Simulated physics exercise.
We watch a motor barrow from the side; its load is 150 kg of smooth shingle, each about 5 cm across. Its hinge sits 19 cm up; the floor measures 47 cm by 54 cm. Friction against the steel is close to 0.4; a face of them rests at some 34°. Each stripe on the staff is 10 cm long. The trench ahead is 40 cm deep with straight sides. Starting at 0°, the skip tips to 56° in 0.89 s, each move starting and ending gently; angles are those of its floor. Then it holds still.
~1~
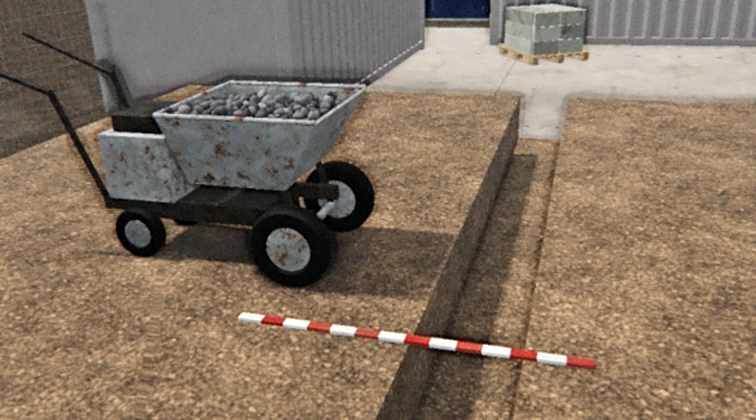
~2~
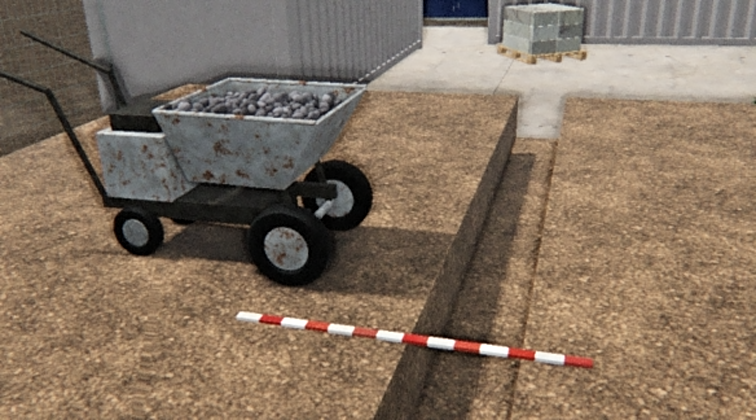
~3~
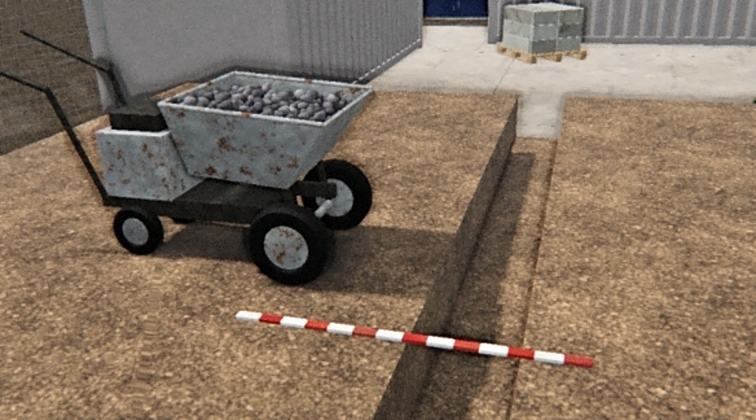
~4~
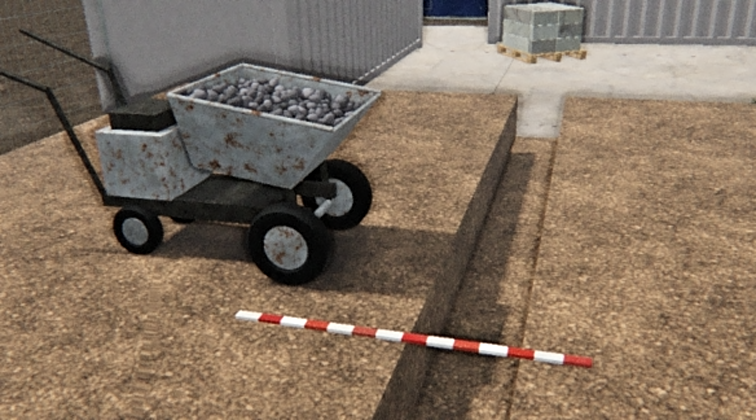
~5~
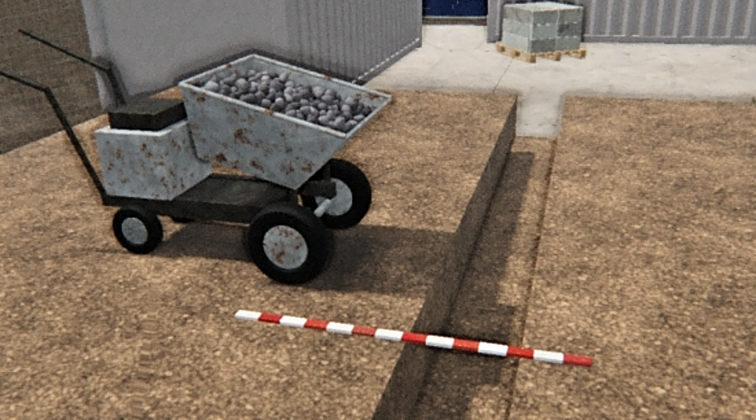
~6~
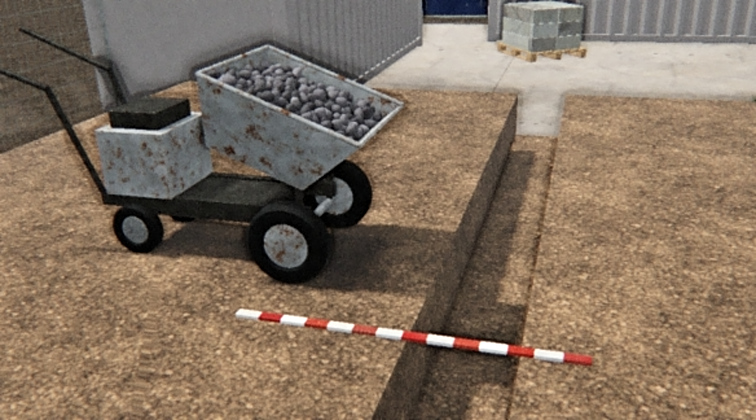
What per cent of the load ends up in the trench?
About 50 per cent.
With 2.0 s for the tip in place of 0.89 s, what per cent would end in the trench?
Then about 45 per cent.
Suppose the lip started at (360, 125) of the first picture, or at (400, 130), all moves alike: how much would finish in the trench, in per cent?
Near 35 per cent from the first place, 15 from the second.
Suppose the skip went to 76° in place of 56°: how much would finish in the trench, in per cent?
It would be near 100 per cent.
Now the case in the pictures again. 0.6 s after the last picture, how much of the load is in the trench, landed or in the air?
Some 10 per cent.
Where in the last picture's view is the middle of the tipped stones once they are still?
Around (488, 338).
Then, 0.3 s after the last picture the floor is at 47°, 100 % in the skip; the foremost stones are at (407, 161).
Then, 0.6 s after the last picture the floor is at 56°, 88 % in the skip, 1 % short of the trench, 11 % in the trench; the foremost stones are at (490, 267).
Then, 1.0 s after the last picture the floor is at 56°, 65 % in the skip, 1 % short of the trench, 34 % in the trench, 1 % past the trench; the foremost stones are at (558, 295).
Then, 2.9 s after the last picture the floor is at 56°, 50 % in the skip, 50 % in the trench, 1 % past the trench; the foremost stones are at (613, 307).
